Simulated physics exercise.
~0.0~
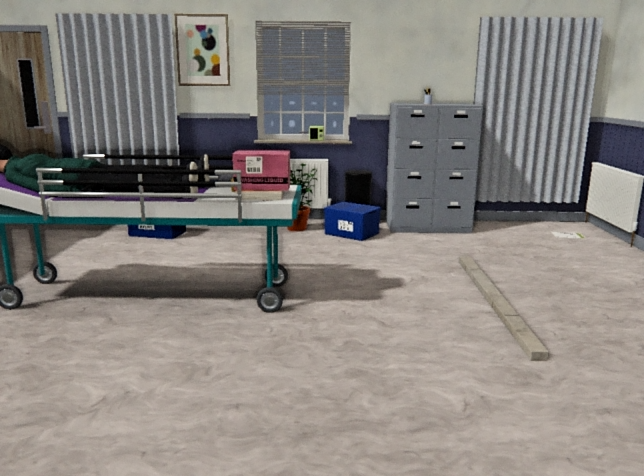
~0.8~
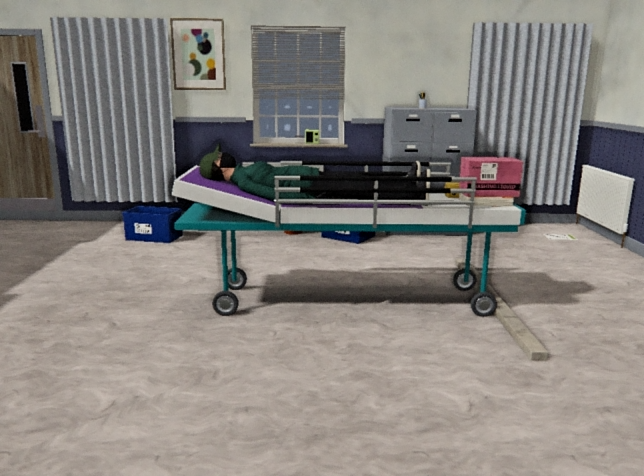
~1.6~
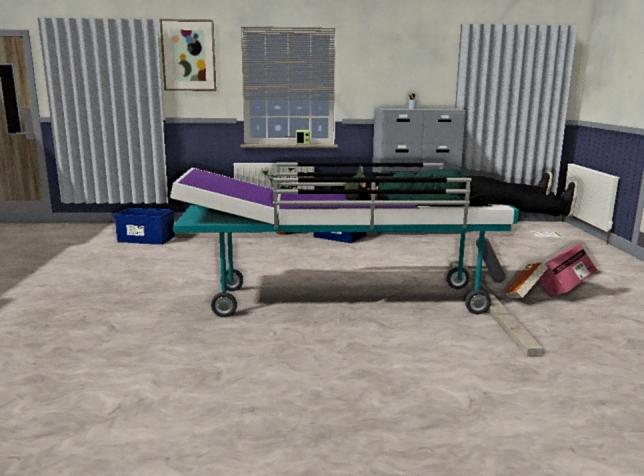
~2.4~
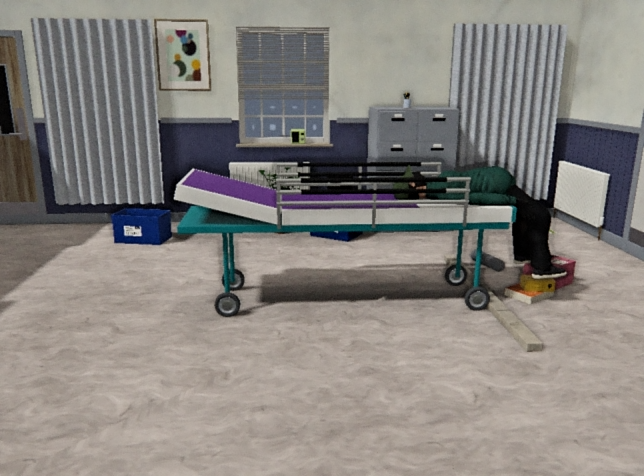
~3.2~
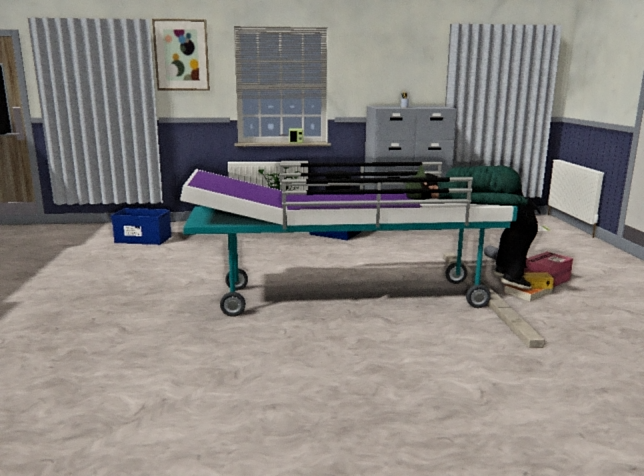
A person in green and black lay on a trolley that rolled right across a room and stopped at a floor strip, then slid feet first partly off the end as a pink case and other items fell, finishing with legs bent down to the floor.
